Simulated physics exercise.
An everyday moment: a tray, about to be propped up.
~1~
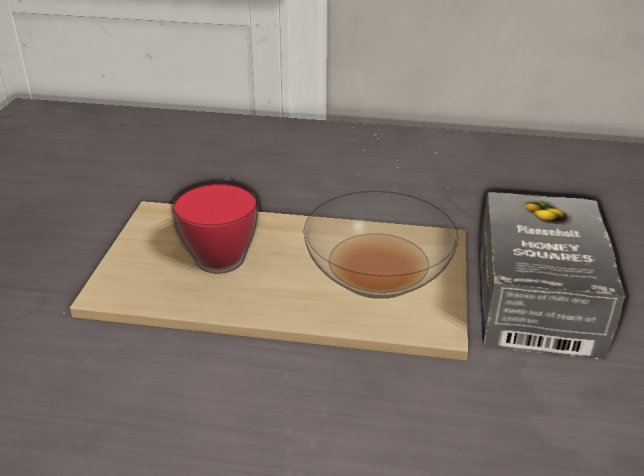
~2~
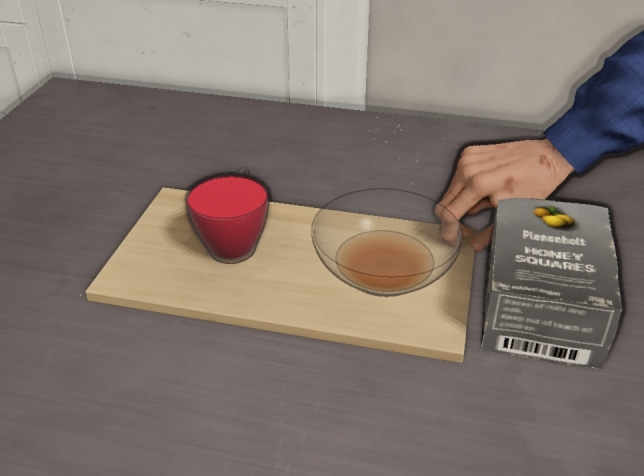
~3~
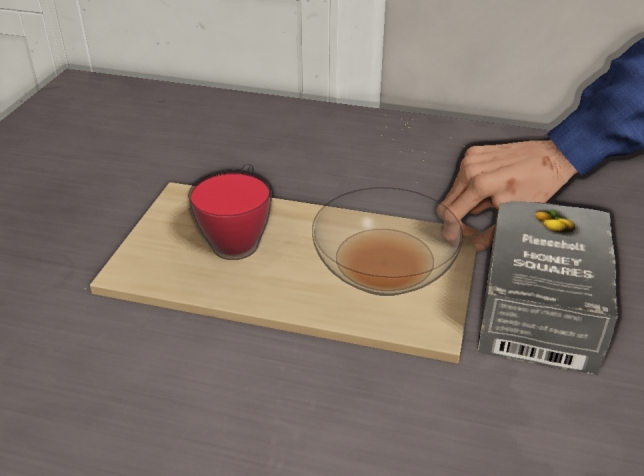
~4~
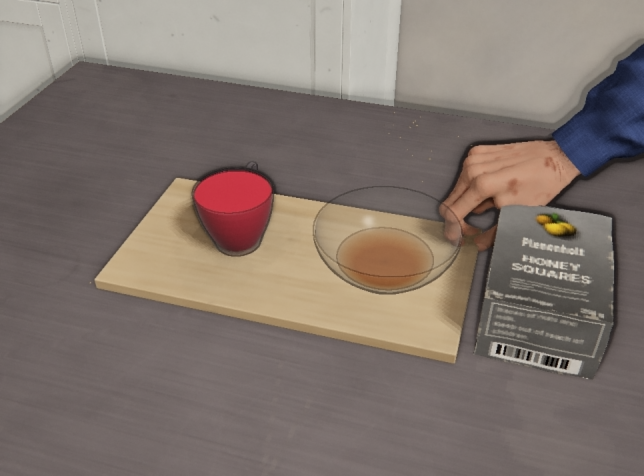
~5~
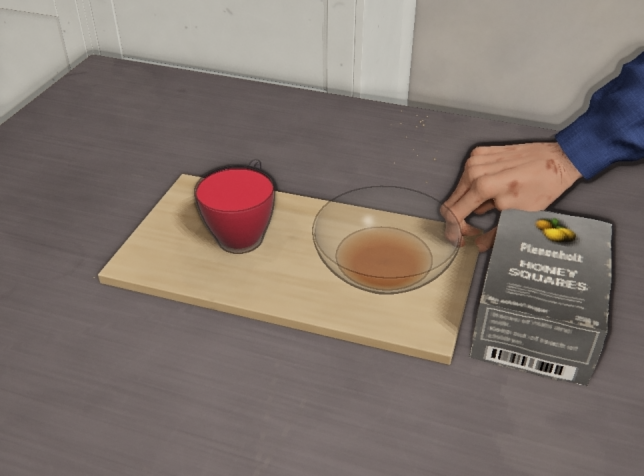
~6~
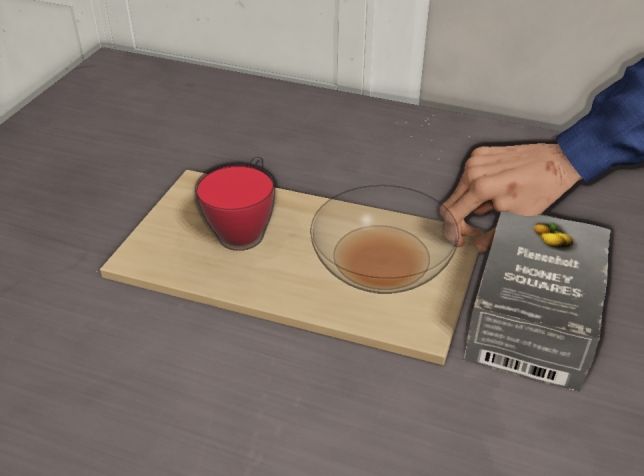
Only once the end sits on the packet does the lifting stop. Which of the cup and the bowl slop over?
Result: Cup: Some pours out; bowl: Nothing pours out.
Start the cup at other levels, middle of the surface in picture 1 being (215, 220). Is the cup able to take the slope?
I'd bet it comes through fine.
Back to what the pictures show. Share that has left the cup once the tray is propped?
Reading: Some 10 per cent.
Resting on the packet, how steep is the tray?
Roughly 13 degrees.
Soon after, the tray slopes by about 7°; cup, nothing has left it; bowl, nothing has left it.
Later, the tray slopes by about 15°; cup, some has gone over its rim; bowl, nothing has left it.
In the end, the tray slopes by about 13°, resting on the packet; cup, some has gone over its rim; bowl, nothing has left it.
